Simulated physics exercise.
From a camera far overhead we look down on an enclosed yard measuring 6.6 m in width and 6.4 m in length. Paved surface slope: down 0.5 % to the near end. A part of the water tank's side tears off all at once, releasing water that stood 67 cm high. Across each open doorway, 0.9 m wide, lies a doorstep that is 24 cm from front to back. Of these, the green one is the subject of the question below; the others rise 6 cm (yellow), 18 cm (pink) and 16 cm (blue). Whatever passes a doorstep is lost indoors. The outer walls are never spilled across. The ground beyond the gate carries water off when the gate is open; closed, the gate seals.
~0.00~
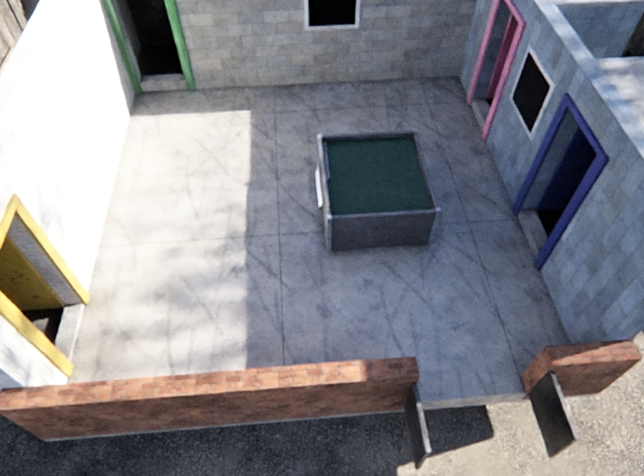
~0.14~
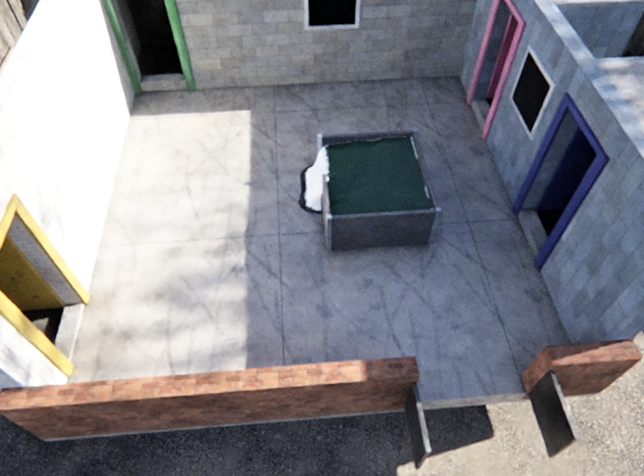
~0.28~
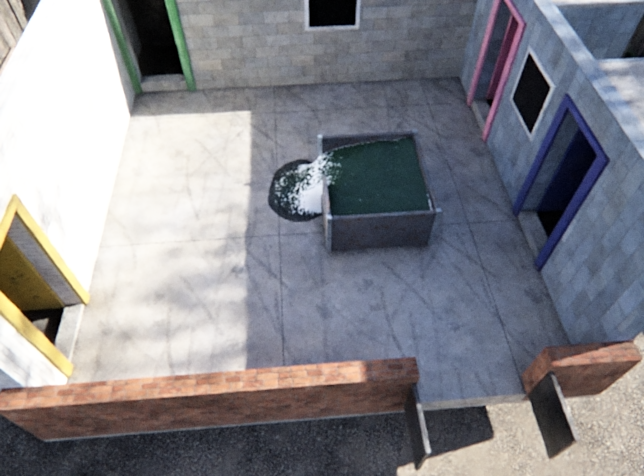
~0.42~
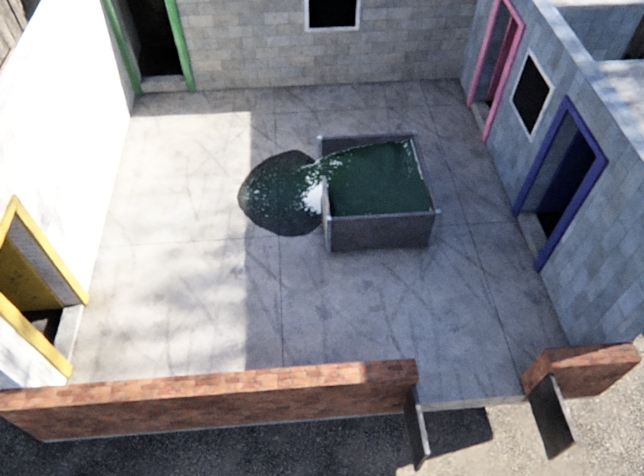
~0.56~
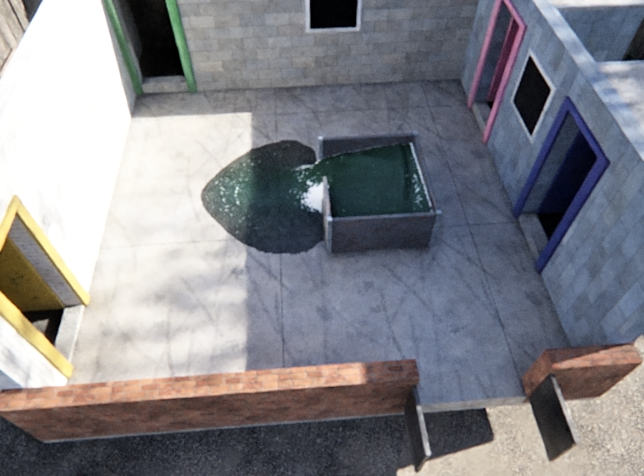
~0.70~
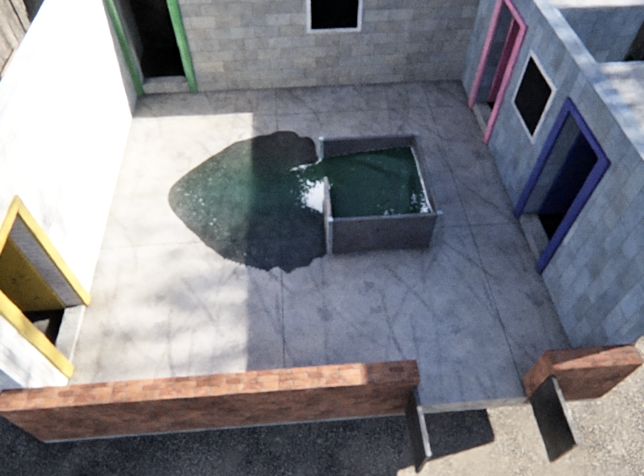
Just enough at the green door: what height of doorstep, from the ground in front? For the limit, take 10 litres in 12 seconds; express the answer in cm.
Some 18 cm.
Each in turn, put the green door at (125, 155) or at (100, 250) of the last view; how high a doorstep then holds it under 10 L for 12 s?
About 16 and 15 cm.
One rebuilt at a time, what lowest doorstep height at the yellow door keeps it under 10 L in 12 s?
Door yellow, min height approx. 7.5 cm.
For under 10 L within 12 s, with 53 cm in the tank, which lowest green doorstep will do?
Some 12.5 cm.
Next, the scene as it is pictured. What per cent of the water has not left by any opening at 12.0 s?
I'd say near 96 per cent is still there.
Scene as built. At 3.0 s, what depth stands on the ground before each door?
Depths in cm: Yellow 9, pink 0, blue 0, green 21.
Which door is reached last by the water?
Answer: Blue.
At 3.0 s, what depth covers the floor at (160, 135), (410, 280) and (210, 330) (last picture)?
The three readings, in order, are 9, 0 and 1 cm.
After 1.4 s water covers 30 % of the floor, deepest (34 cm) near (318, 185); it has not reached the green door.
After 3.0 s water covers 40 % of the floor, deepest (23 cm) near (60, 413); 21 cm at the green door, 3 litres in over its 21 cm doorstep.
After 12.0 s water covers 100 % of the floor, deepest (8 cm) near (564, 348); 4 cm at the green door, 5 litres in over its 21 cm doorstep.
At the green door as built, the water arrived by 2.0 s and peaked near 22 cm at 2.8 s.
With a doorstep of 16.5 cm, 14 litres would have come in within the 12 s; with 22 cm, 4 litres. So under 10 litres takes about 18 cm.
